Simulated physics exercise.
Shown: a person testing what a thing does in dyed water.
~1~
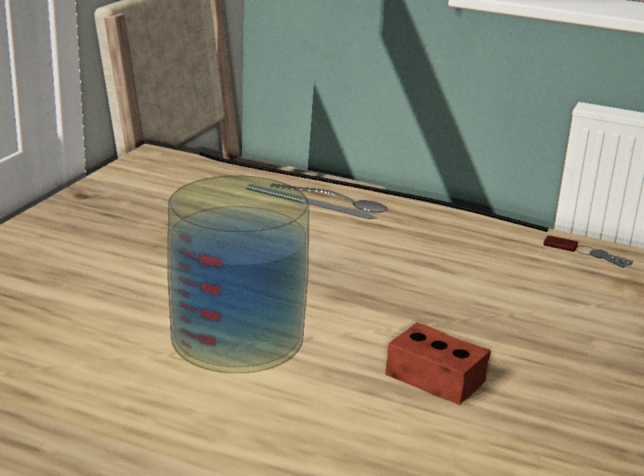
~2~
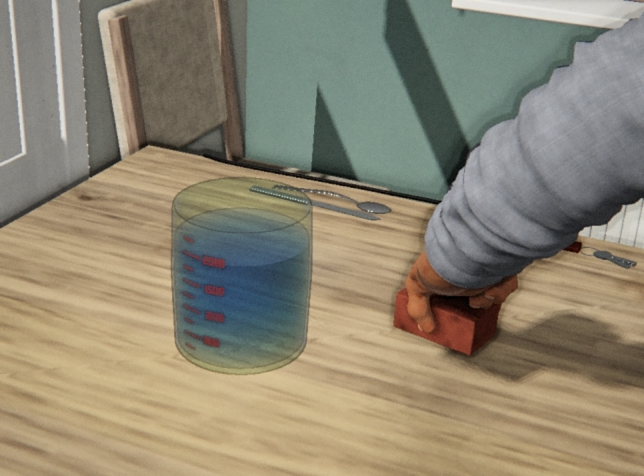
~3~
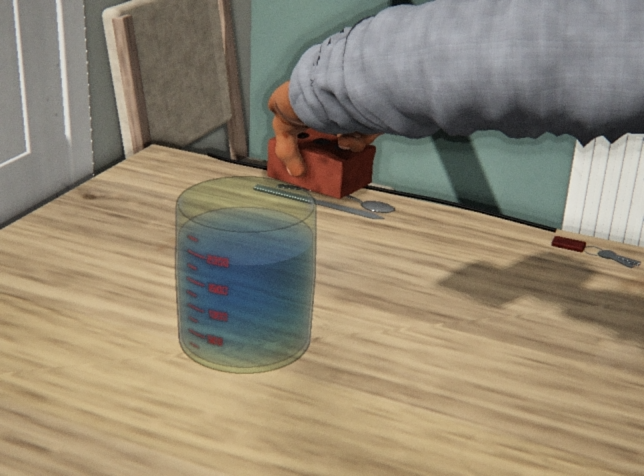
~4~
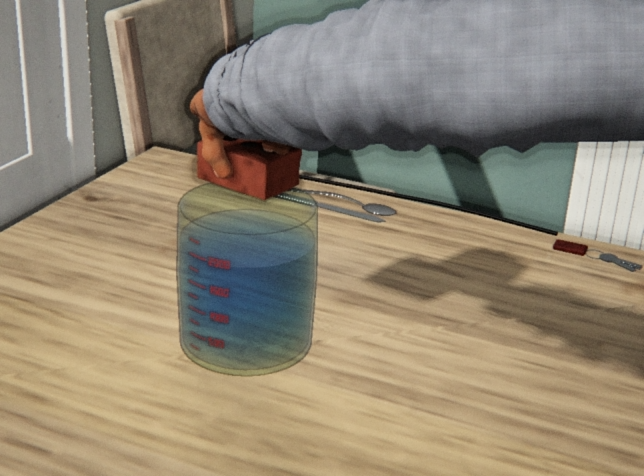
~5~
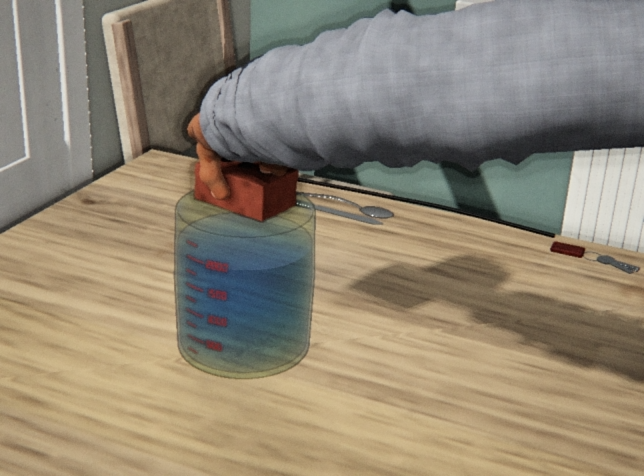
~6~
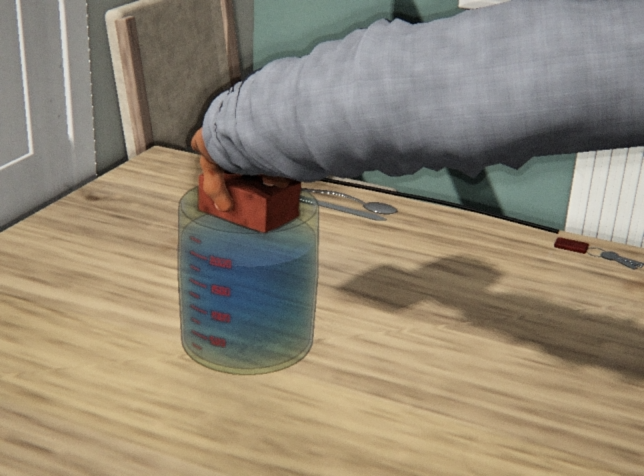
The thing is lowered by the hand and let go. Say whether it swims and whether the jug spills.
In the end it falls to the base, and the jug contains it all.
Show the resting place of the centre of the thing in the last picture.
The centre settles at roughly (248, 317) in the last view.
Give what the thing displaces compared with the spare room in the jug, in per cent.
I'd say somewhere close to 40 percent.
Next, the piece of brick enters the dyed water; the jug is about three quarters full.
After that, the piece of brick goes on down; the jug is nearly full.
Finally, the piece of brick has sunk; the jug is nearly full; the top is dry.
